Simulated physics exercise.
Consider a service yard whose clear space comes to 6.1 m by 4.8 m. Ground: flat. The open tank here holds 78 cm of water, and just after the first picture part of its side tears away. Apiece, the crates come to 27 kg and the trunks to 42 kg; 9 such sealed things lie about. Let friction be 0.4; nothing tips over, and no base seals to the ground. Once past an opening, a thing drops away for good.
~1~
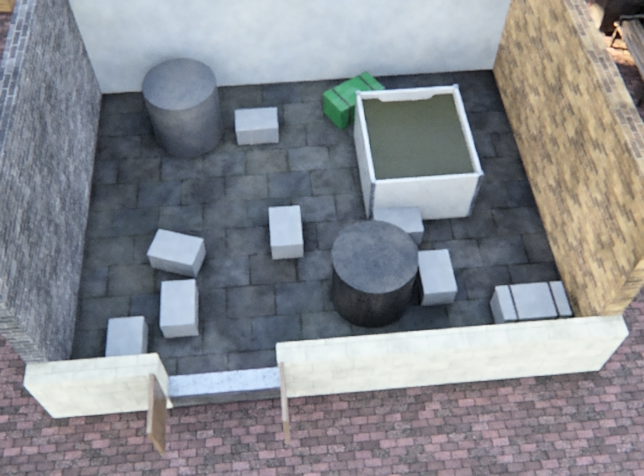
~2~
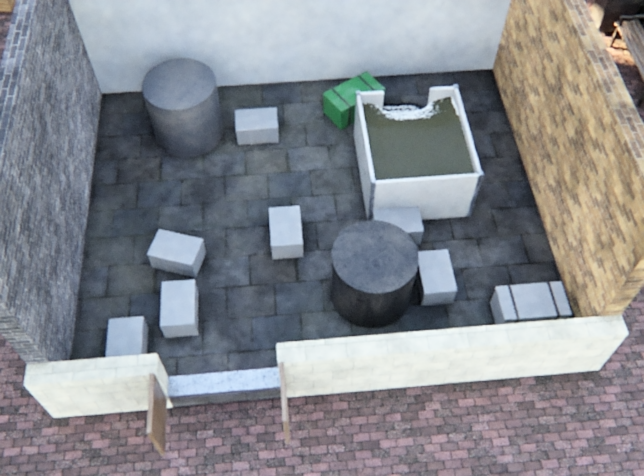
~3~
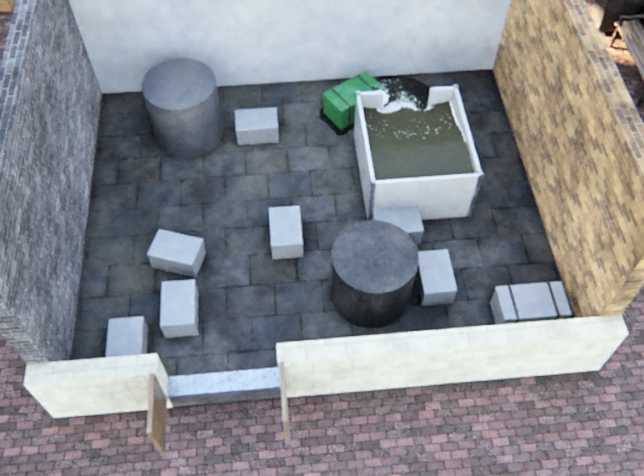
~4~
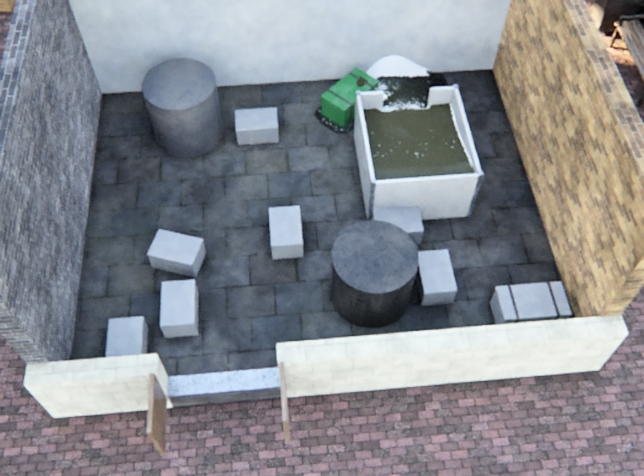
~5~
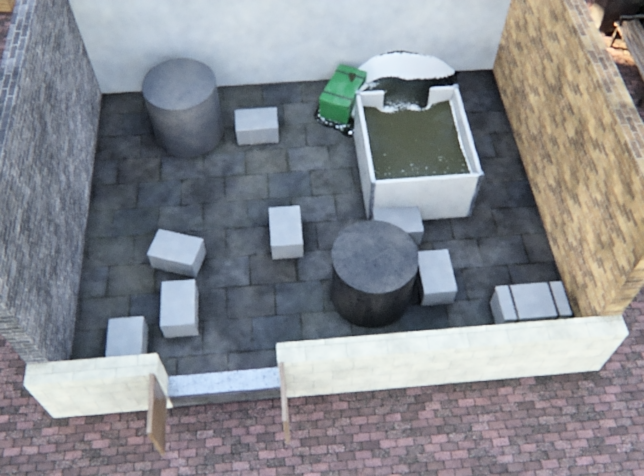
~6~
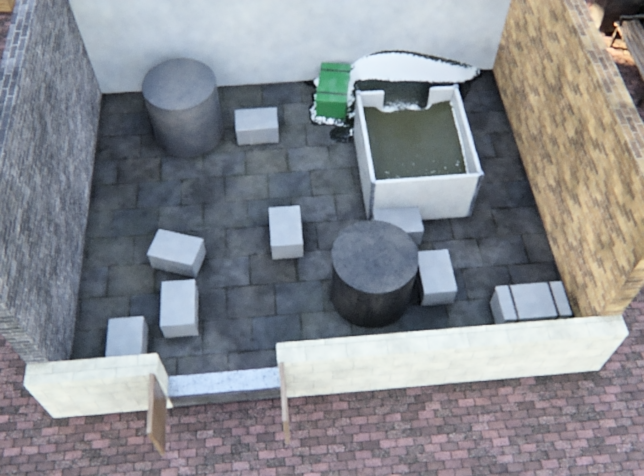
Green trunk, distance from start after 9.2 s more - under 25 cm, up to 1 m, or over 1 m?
Over 1 m.
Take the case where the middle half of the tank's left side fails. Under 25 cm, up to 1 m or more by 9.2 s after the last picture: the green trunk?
The answer: The green trunk stays more or less still.
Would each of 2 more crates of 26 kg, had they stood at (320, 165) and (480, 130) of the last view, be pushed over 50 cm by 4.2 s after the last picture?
One by one: Within it, then beyond it.
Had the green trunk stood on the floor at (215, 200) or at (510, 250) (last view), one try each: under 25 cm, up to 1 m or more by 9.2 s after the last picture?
Taken in turn, it stays almost motionless and then glides a modest way.
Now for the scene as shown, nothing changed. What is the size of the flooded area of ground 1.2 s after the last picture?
10.0 m2.
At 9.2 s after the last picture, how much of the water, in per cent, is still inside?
Roughly 96 percent.
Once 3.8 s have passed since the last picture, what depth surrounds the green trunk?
I'd put it at about 7 cm.
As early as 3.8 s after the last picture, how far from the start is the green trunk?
140 cm or so by then.
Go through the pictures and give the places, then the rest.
In the first frame, the green trunk at (354, 91) rests on the ground; 1.9 m2 under water; 0 of 9 have shifted.
In the second frame, the green trunk at (354, 91), on the bottom; water covers 2.4 m2; 0 of 9 have shifted.
In the third frame, the green trunk at (354, 91) rests on the ground; 3.0 m2 under water; 0 of 9 have shifted.
In the fourth frame, the green trunk at (350, 88), on the bottom, 8 cm from its start; water covers 3.5 m2; 1 of 9 have shifted.
In the fifth frame, the green trunk at (344, 85), on the bottom, 20 cm from its start; 3.8 m2 under water; 1 of 9 have shifted.
In the sixth frame, the green trunk at (334, 82) rests on the ground, 35 cm from its start; water covers 4.2 m2; 1 of 9 have shifted.
Then, 1.2 s after the last picture the green trunk is near (273, 110), 1.2 m from its start, aground; 0 of 9 are out; 0 afloat.
Then, 3.8 s after the last picture the green trunk is near (270, 120), 1.3 m from its start, aground; 0 of 9 are out; 0 afloat.
Then, 6.2 s after the last picture the green trunk is near (270, 120), 1.3 m from its start, aground; 0 of 9 are out; 0 afloat.
Then, 9.2 s after the last picture the green trunk is near (270, 120), 1.3 m from its start, aground; 0 of 9 are out; 1 afloat.
